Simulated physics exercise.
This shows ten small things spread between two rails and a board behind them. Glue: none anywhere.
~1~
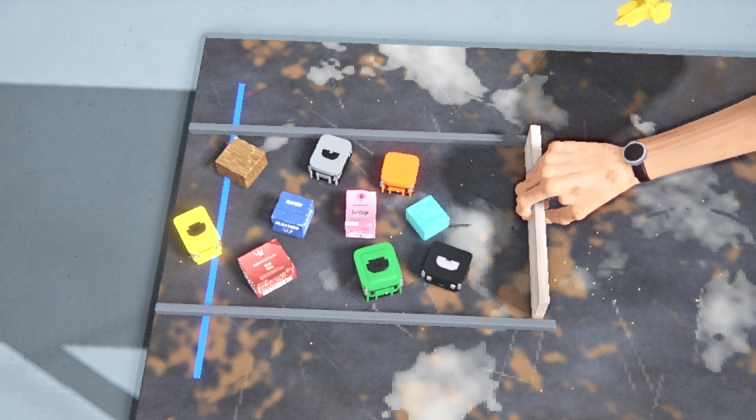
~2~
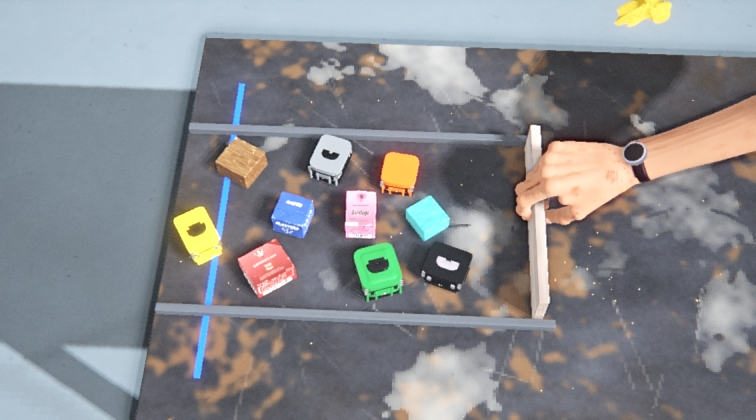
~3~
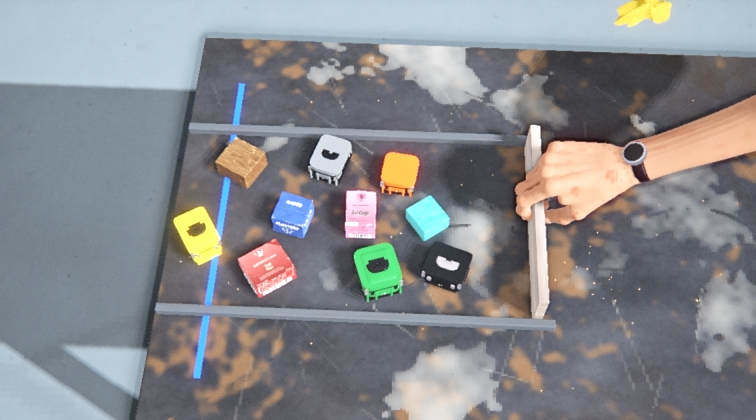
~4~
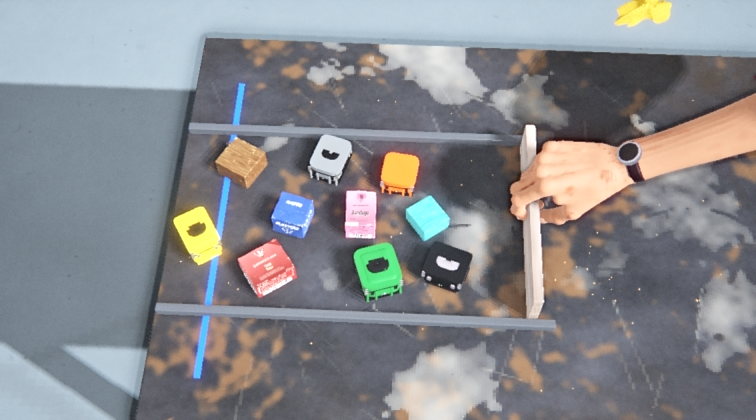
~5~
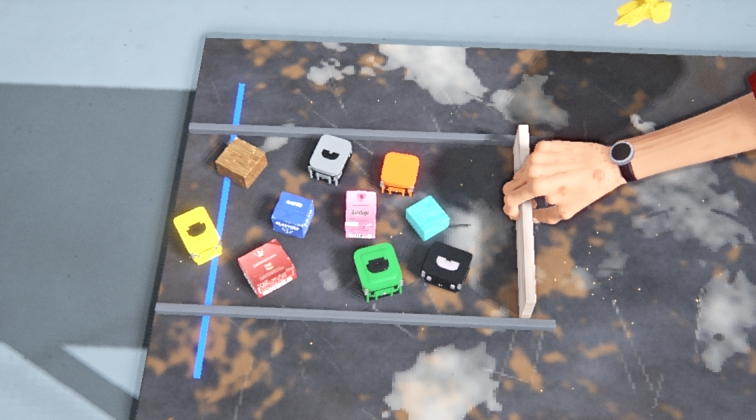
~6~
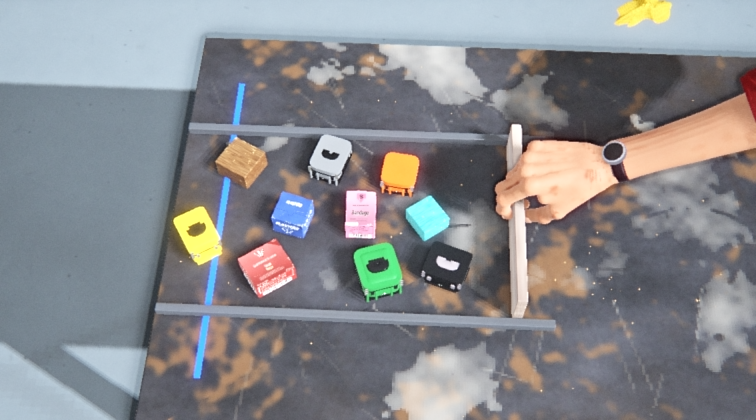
On a dark marbled surface, a hand slides a board slightly left toward ten small, still objects.
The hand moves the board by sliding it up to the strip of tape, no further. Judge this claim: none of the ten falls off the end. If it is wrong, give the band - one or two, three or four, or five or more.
Count off: Five and up.
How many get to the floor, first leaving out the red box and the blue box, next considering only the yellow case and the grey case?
First try: 3 fallen; other try: 4.
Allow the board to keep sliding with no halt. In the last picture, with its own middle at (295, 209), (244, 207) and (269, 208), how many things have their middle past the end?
It comes out as 0, then 4, then 2.
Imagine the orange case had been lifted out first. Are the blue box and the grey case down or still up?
So the blue box goes off the edge and the grey case is still there.
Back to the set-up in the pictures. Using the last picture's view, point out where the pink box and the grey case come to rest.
In the last picture the first middle sits at (176, 204) and the other at (183, 151).
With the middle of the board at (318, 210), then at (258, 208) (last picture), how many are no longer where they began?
In order, the tallies are 9 and 10.
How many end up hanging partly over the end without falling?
Overhanging ones - 2.
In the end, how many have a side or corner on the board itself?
The number is 3.
Soon after, none off yet; yellow case at rest near (199, 236); brown block at rest near (242, 163); red box at rest near (268, 268).
At rest, the number that fall off is five or more; fallen, green case, blue box, red box, brown block and yellow case.
